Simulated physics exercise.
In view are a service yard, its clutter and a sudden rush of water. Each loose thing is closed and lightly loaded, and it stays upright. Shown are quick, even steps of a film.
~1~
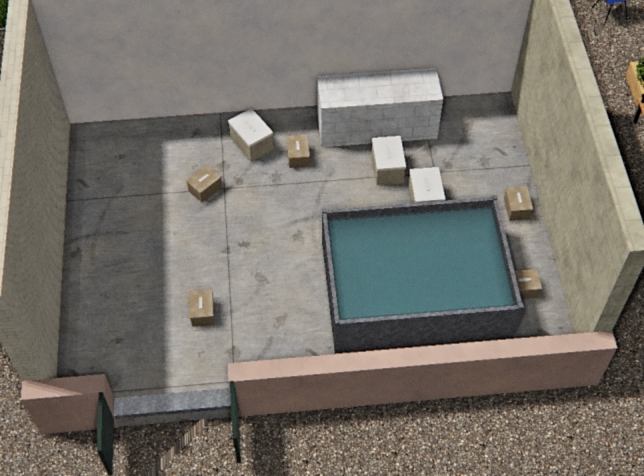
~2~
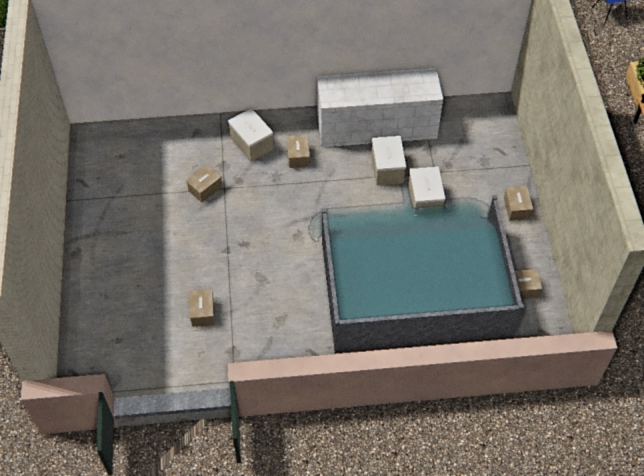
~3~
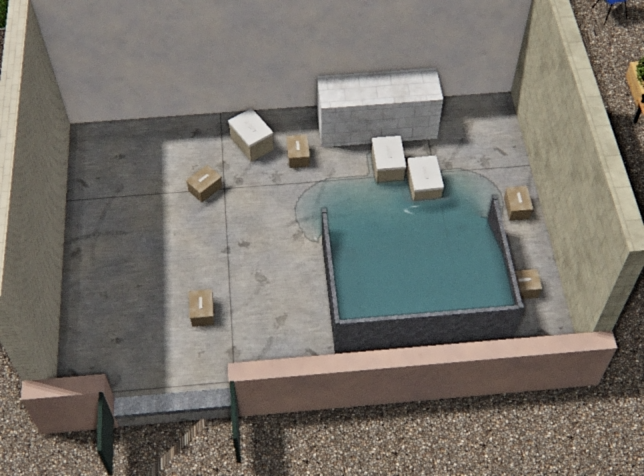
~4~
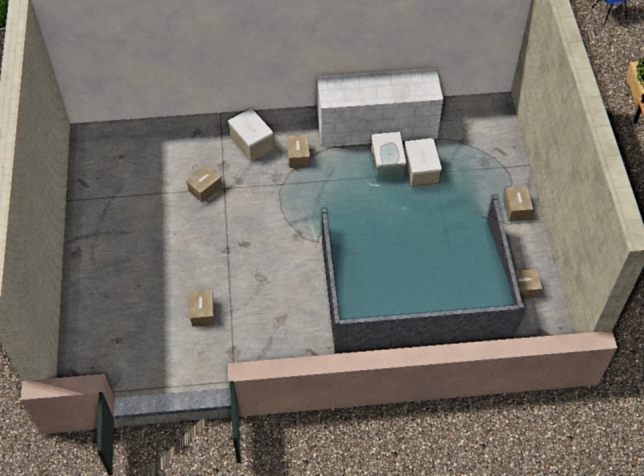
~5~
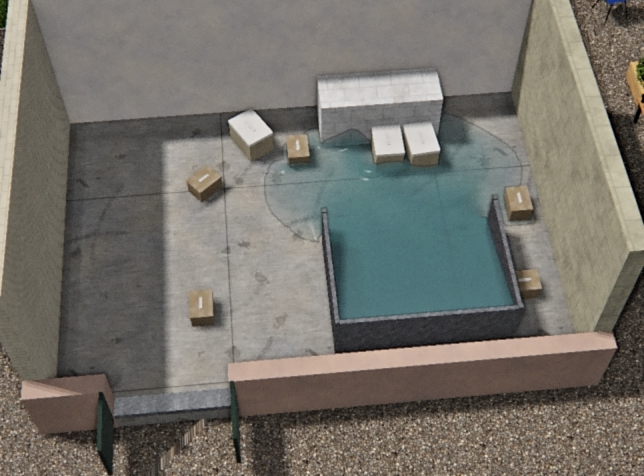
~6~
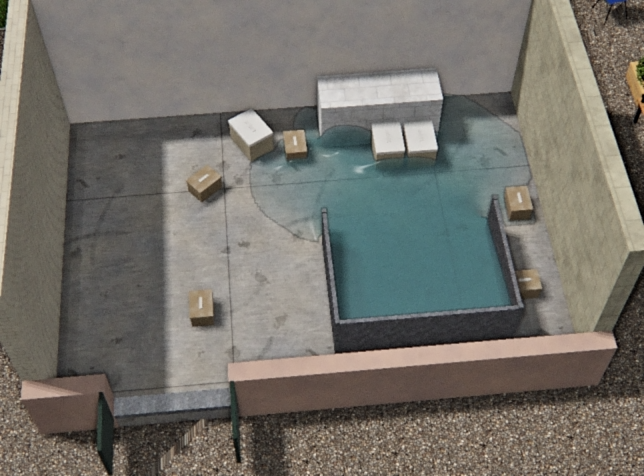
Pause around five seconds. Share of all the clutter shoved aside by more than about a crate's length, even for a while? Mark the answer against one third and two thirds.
Two thirds or more of them.
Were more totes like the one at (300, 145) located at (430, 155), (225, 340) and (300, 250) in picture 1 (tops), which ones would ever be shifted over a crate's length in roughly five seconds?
First driven off; second falls short; third falls short.
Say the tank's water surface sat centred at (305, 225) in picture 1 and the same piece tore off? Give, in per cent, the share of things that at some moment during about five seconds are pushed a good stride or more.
I'd put it near 80 percent.
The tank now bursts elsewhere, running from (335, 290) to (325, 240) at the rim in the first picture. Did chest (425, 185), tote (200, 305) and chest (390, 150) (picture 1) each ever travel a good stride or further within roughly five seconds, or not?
The first: Never got that far; the second: Got that far; the third: Never got that far.
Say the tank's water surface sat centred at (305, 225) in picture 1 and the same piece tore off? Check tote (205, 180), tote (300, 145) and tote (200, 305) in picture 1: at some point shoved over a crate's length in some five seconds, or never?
Object by object, in turn: Travelled a good distance, travelled a good distance, lingered near its place.
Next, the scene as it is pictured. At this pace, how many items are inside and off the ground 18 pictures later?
That would be 5.
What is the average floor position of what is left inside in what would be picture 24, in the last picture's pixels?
Near (296, 241).
A moment on, 2 of 8 are well off their spots; 2 afloat.
Next, 3 of 8 are well off their spots; 3 afloat.
Later, 7 of 8 are well off their spots; 5 afloat.
In the end, 7 of 8 are well off their spots, and 7 have been at some point; 5 afloat.
